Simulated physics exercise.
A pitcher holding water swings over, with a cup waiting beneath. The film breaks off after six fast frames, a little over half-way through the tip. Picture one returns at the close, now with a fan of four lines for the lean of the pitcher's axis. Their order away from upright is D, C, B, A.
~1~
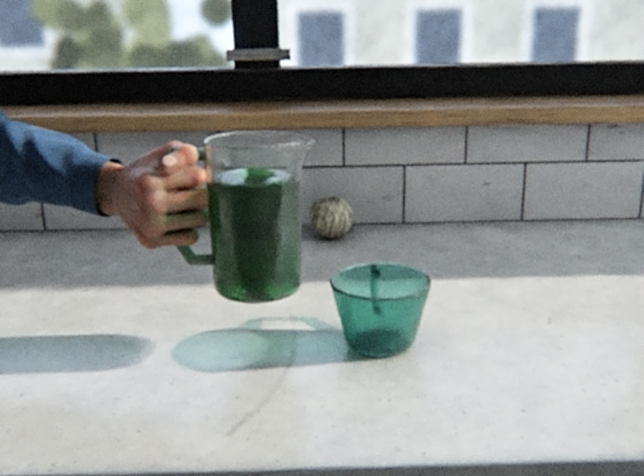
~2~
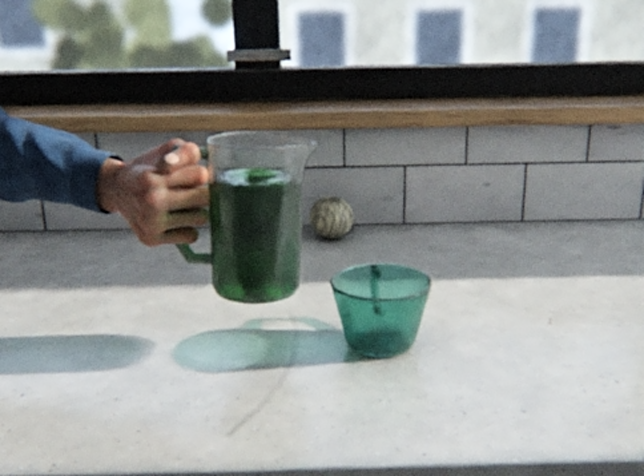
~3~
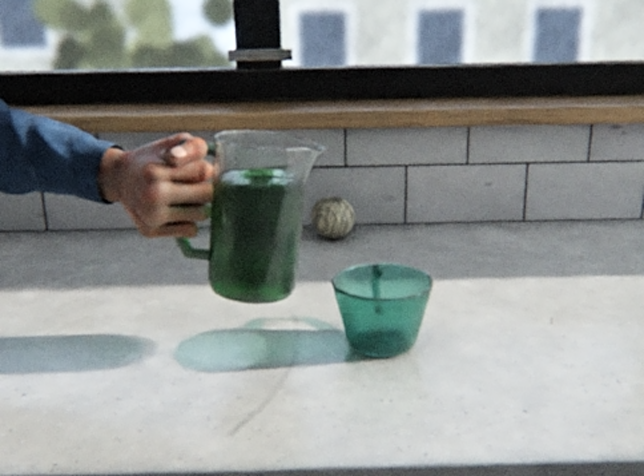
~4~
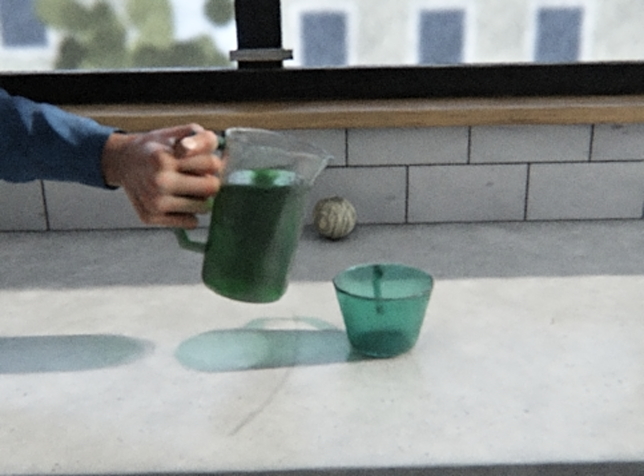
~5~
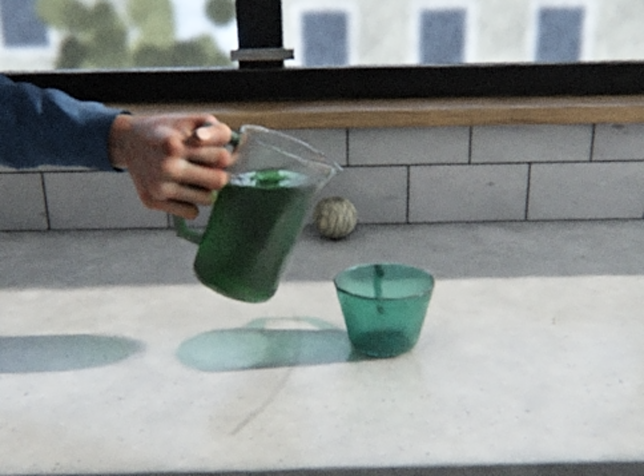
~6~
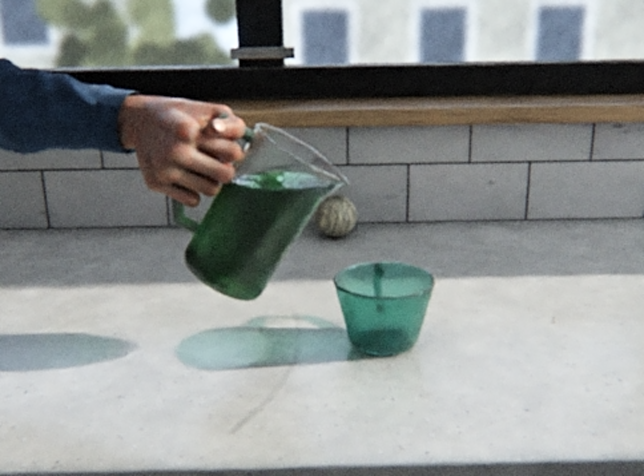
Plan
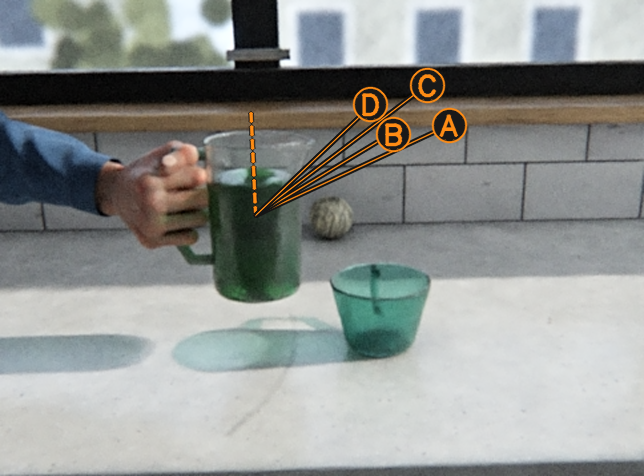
In the video, a hand in a blue sleeve holds a clear pitcher of green-looking liquid upright above a counter, then gradually tilts it rightward toward a green cup, with no liquid leaving the pitcher.
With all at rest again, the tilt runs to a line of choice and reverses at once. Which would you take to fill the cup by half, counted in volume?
A.
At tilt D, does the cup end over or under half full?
Under half.
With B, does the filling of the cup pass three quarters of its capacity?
No, less.
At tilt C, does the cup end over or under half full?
Under half.
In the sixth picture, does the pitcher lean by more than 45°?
No, it does not.
In orange, A at (434, 132); B at (377, 142); C at (413, 95); D at (358, 117).
With A, the cup ends with about 46 % of what it can hold.
With B, the cup ends with about 31 % of what it can hold.
With C, the cup ends with about 19 % of what it can hold.
With D, the cup ends with about 11 % of what it can hold.
